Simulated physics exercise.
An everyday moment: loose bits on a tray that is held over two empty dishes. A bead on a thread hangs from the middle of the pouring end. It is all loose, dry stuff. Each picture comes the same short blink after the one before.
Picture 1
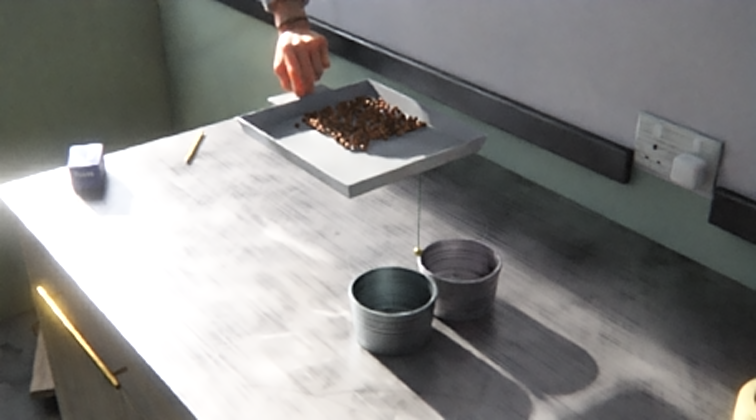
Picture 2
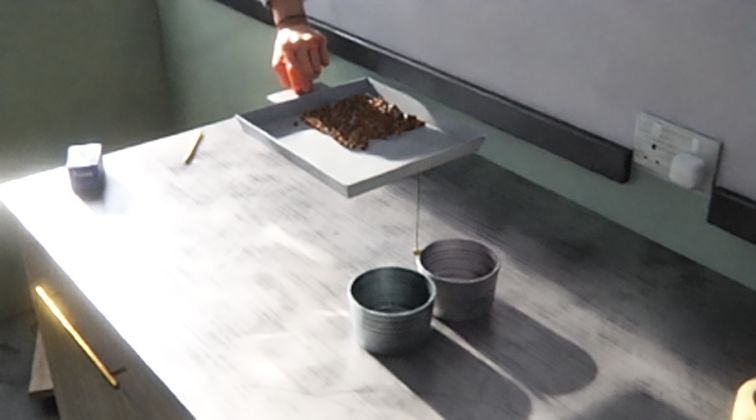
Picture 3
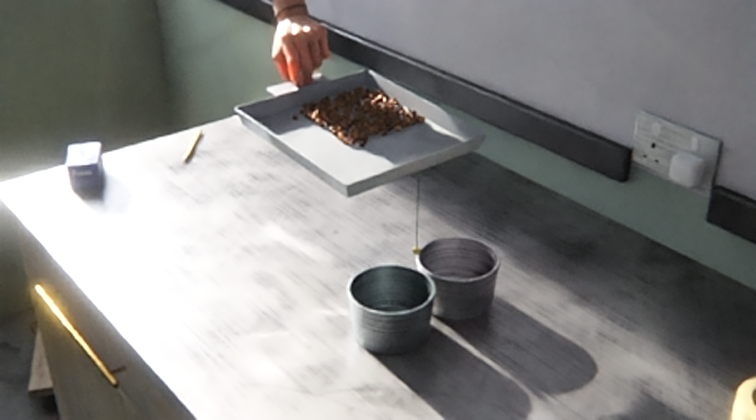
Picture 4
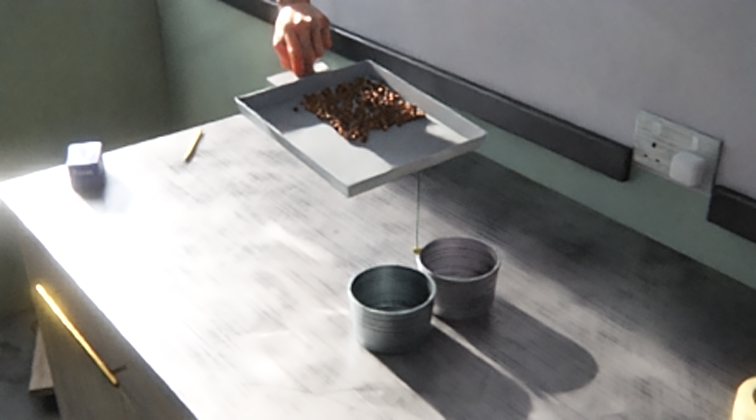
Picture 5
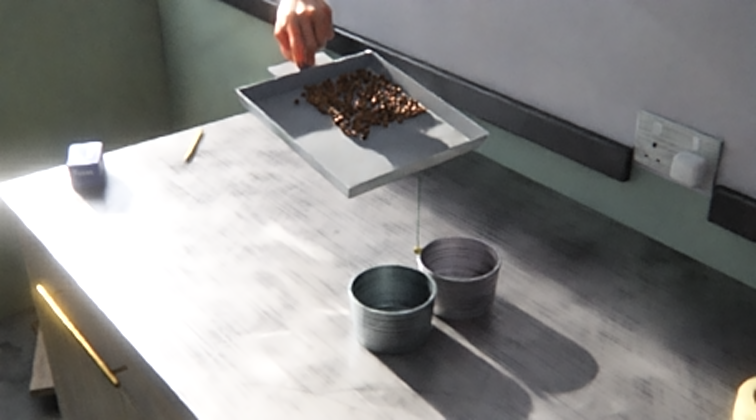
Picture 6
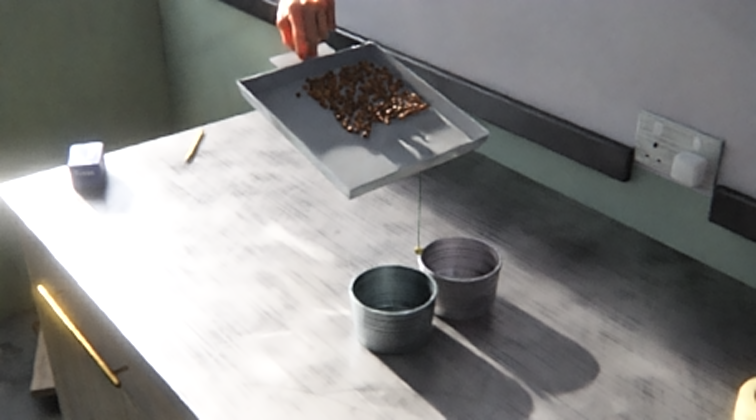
A hand raises the back of a grey tray, gradually steepening its slope toward the front while the small brown pieces on it shift slightly; two empty round dishes stay still on the table below, near a hanging thread.
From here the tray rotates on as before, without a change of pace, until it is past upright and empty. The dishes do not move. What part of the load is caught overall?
Together they catch more than half.
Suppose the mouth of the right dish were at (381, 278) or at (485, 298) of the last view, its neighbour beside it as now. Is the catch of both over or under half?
The first try: Not half. The second: Not half.
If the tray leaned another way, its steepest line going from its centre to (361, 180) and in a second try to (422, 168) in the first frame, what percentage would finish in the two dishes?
Roughly 50 per cent, and 70 per cent.
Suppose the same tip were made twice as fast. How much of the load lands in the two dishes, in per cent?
Close to 50 per cent.
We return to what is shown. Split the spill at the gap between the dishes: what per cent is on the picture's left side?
Close to 20 per cent.
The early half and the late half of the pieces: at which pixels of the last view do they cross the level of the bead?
First near (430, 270), later near (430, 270).
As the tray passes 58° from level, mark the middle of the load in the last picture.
Close to (421, 162).
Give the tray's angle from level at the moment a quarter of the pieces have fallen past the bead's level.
At some 100 degrees.
Shortly afterwards, tray tipped steeply; all but a few on the tray; only a few outside both; only a few in the air.
Next, tray tipped right over; near half on the tray; a little in the left dish; a little in the right dish; only a few outside both; near a third in the air.
Some moments later, tray tipped past a quarter turn; near half in the left dish; near a third in the right dish; near a quarter outside both.
In the end, tray tipped past a quarter turn; near half in the left dish; near a third in the right dish; near a quarter outside both.
